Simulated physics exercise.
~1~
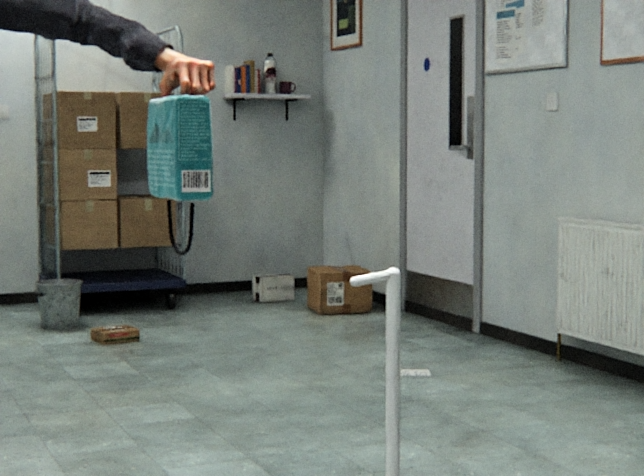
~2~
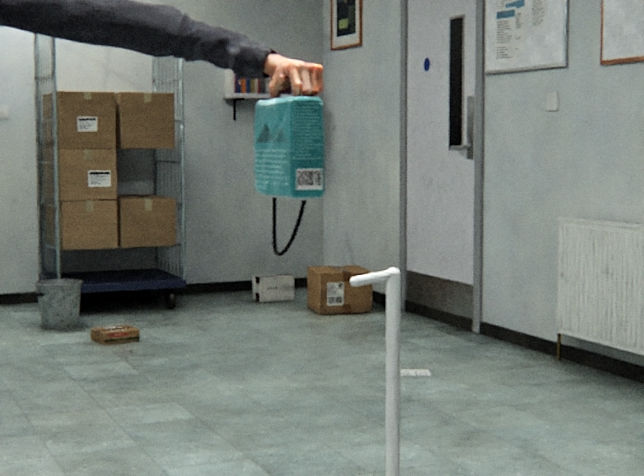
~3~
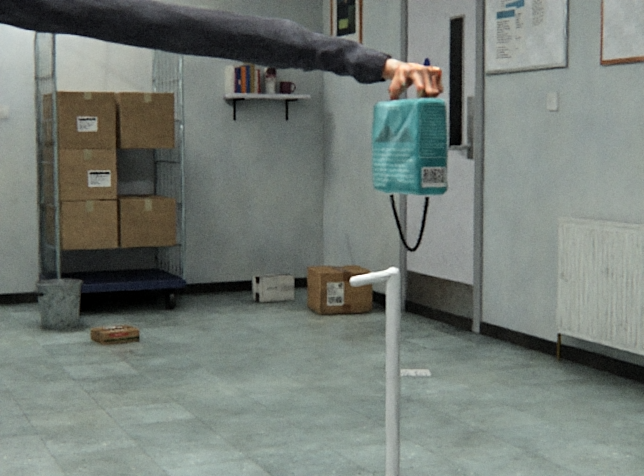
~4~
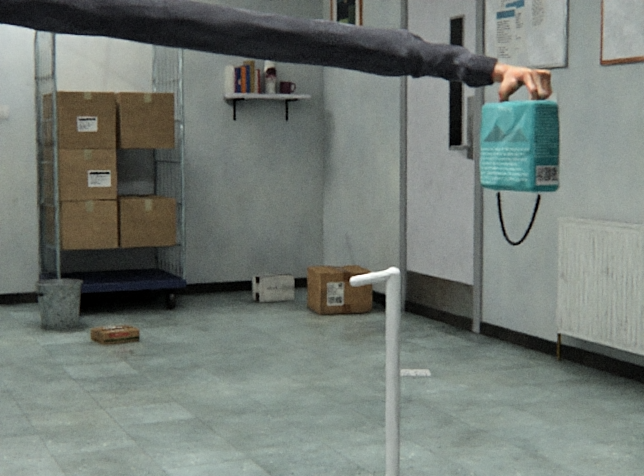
Hand carrying a turquoise bag rightward above a short white post, its dangling dark loop passing clear of the top bar.
